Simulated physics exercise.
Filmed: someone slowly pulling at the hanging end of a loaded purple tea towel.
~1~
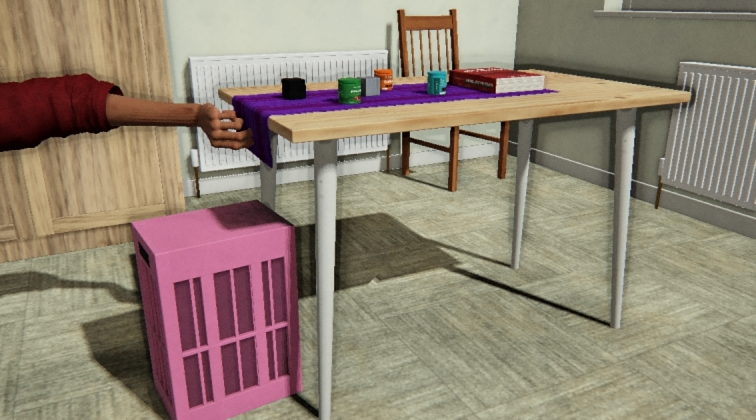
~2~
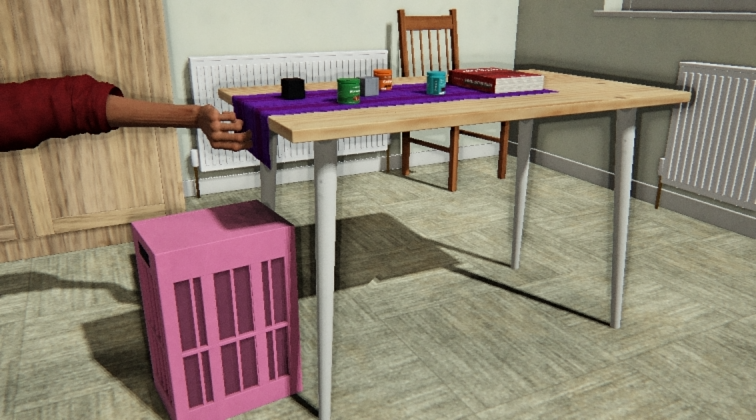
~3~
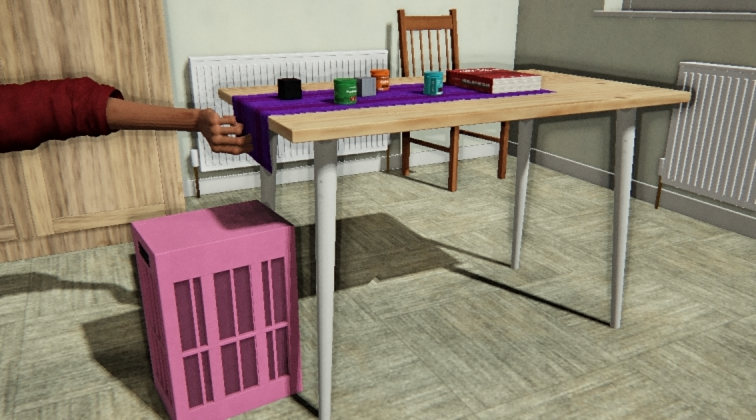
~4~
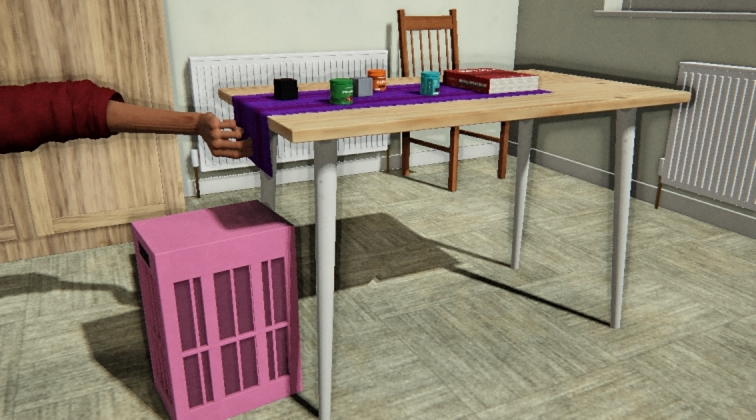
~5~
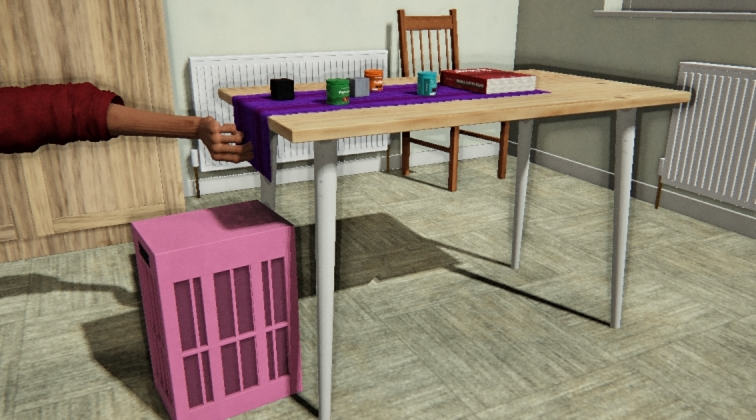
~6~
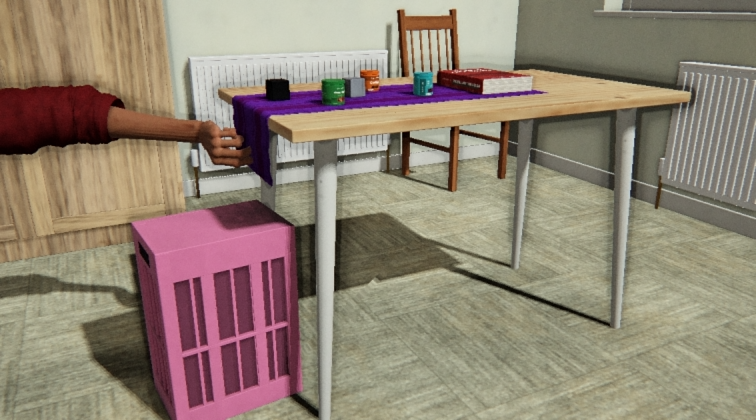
A hand slowly pulling the hanging end of a purple cloth, drawing the cube, pots and book slightly left along a table.
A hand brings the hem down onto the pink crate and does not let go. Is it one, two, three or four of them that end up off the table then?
The top will end up one item short.
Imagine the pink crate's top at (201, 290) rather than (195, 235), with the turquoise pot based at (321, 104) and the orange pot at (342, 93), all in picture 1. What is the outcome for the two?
As for the turquoise pot, it leaves the top; as for the orange pot, it leaves the top.
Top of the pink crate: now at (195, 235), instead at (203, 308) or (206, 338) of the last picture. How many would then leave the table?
Counts: 3 / 4.
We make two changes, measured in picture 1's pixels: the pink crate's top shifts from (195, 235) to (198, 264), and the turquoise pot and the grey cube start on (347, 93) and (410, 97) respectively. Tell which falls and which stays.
The turquoise pot stays aboard, and the grey cube stays aboard.
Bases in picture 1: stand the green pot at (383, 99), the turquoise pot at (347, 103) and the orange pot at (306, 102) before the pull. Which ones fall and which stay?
In the end the green pot is still up there, the turquoise pot is still up there and the orange pot is no longer up there.
Early on, hem near (253, 200); all still up.
Midway, hem on the crate; black cube gone.
Finally, hem on the crate; black cube gone. Over the edge go one.
